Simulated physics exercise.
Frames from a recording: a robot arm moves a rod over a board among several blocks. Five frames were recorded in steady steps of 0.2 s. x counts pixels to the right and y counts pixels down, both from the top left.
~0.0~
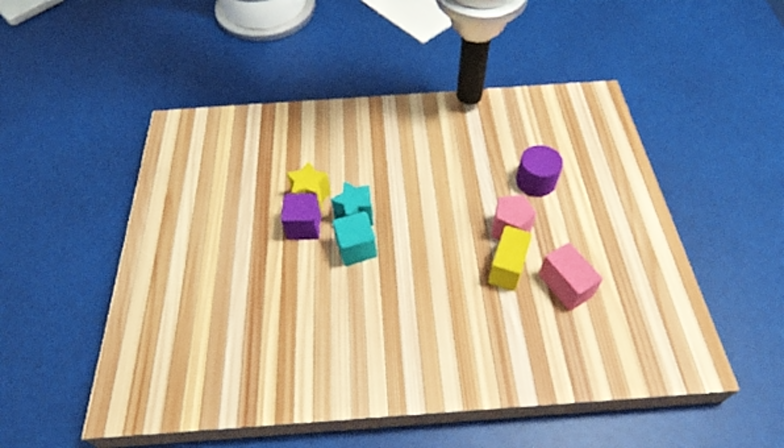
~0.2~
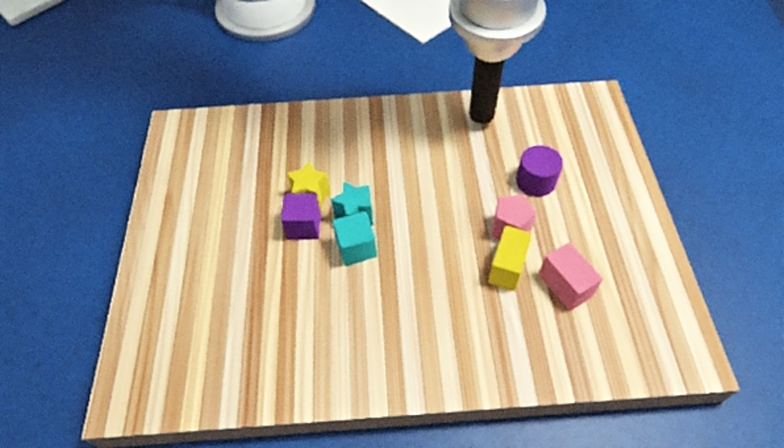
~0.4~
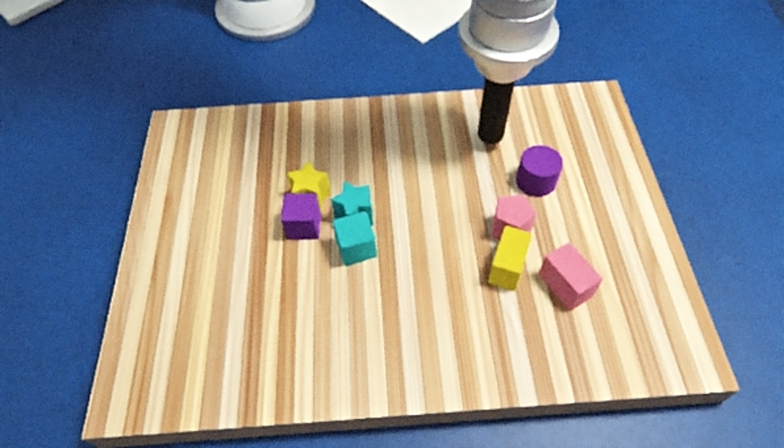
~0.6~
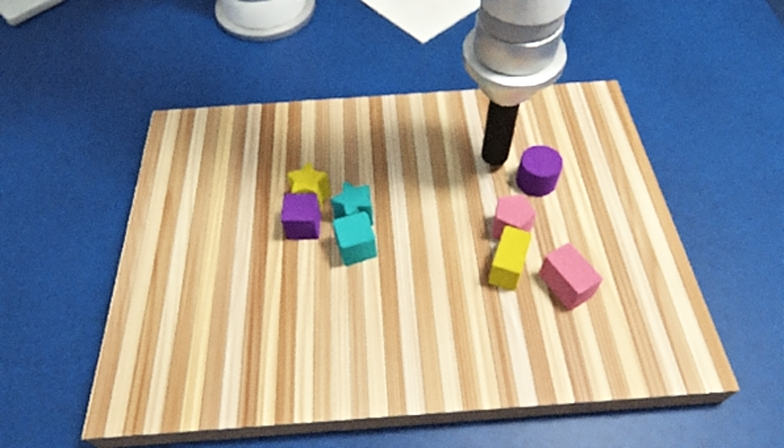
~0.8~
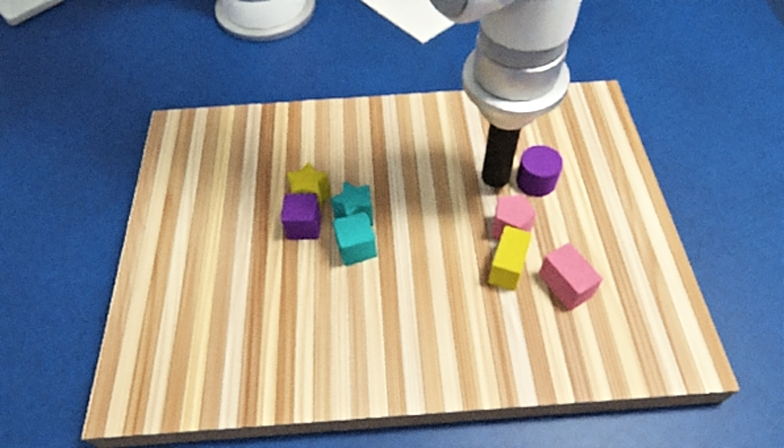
A robot arm holding a dark rod reaches over a striped wooden board on a blue surface, seen from above at an angle by a still camera. On the left sit a yellow star, a purple cube and two teal blocks; on the right, a purple cylinder, two pink blocks and a yellow one. The rod moves from the far edge toward the viewer, drifting slightly right, while the blocks stay still.
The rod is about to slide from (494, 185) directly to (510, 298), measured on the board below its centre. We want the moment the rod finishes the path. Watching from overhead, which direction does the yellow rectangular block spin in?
Viewed from the top, it goes clockwise.
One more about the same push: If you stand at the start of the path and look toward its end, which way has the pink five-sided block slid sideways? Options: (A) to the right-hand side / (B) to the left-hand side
The answer is B.
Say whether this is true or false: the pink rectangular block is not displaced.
The statement is incorrect.
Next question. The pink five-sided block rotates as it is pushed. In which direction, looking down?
From above, it looks like the pink five-sided block goes counterclockwise.
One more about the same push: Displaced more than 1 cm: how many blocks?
I think three or more will be displaced.
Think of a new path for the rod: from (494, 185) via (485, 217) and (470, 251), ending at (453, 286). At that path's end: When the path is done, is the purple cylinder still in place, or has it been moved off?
That block will keep its spot.
The first path, step by step. One third of the way, rod (500, 212); yellow rectangular block (518, 263), turned 15° clockwise; pink five-sided block (523, 224), turned 25° anticlockwise.
Two thirds of the way, rod (505, 250); yellow rectangular block (529, 278), turned 70° clockwise; pink five-sided block (543, 245), turned 65° anticlockwise; pink rectangular block (583, 271).
At the end, rod (512, 290); yellow rectangular block (541, 300), turned 20° clockwise; pink five-sided block (545, 247), turned 85° anticlockwise; purple cylinder not moved; pink rectangular block (589, 273).
